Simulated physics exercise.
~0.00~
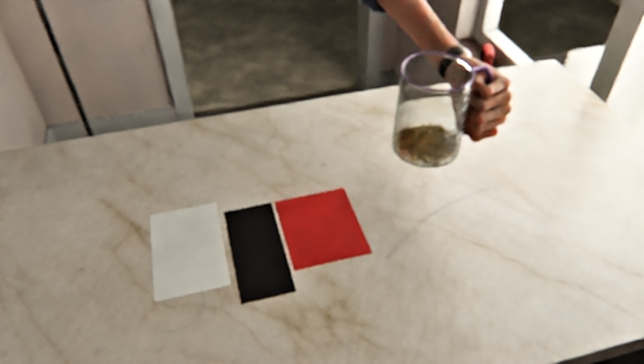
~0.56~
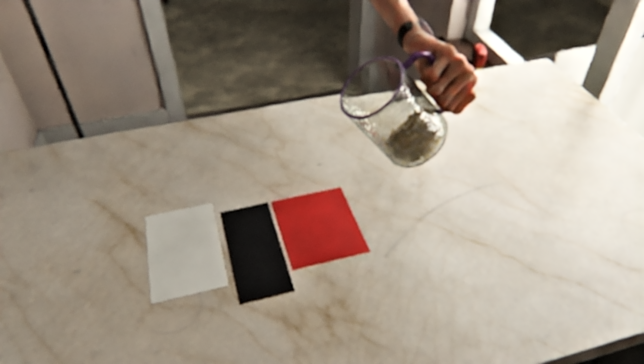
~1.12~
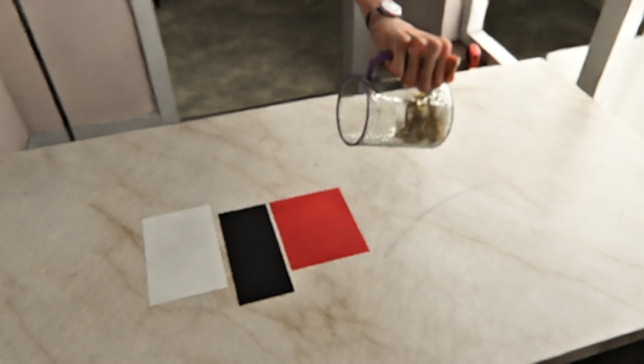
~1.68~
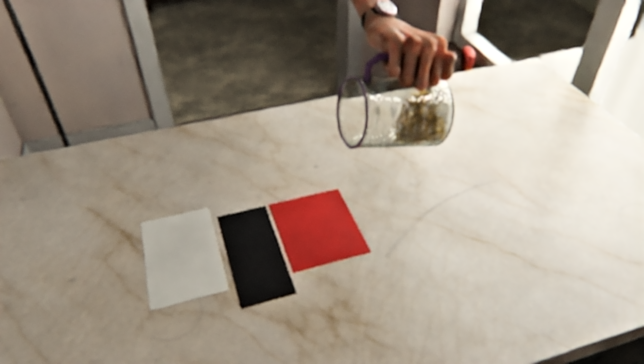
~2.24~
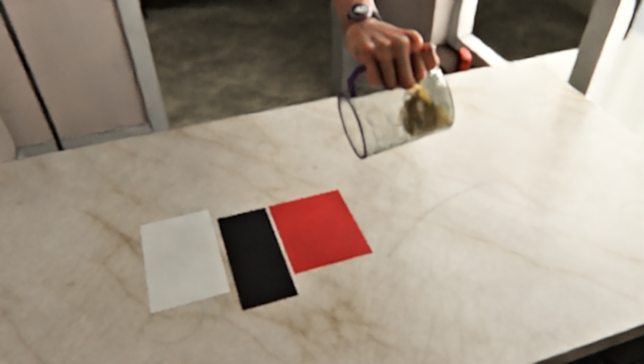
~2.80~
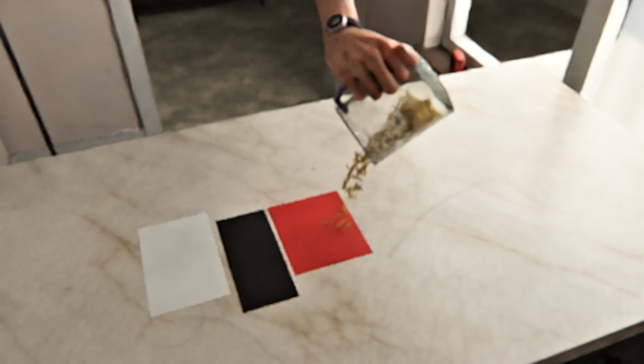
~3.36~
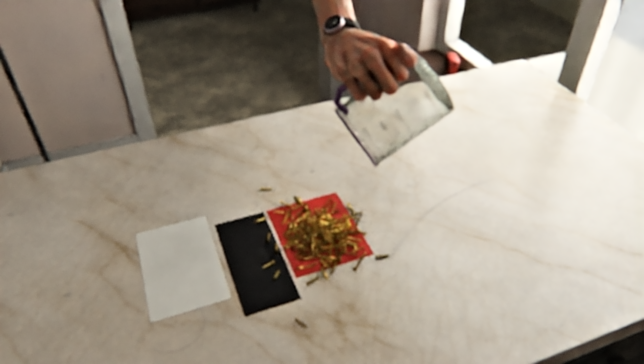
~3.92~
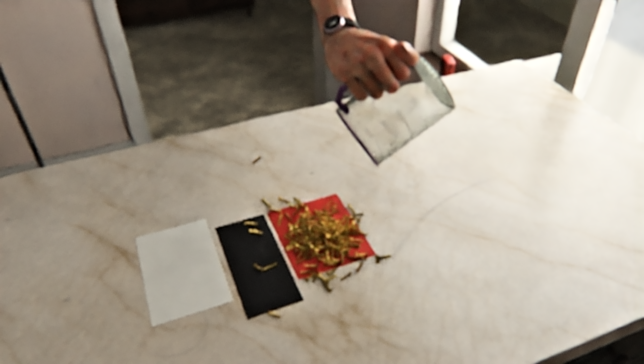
Hand tilting a clear jug over a marble table, pouring brass-coloured screws onto a red mat, a few scattering onto black.
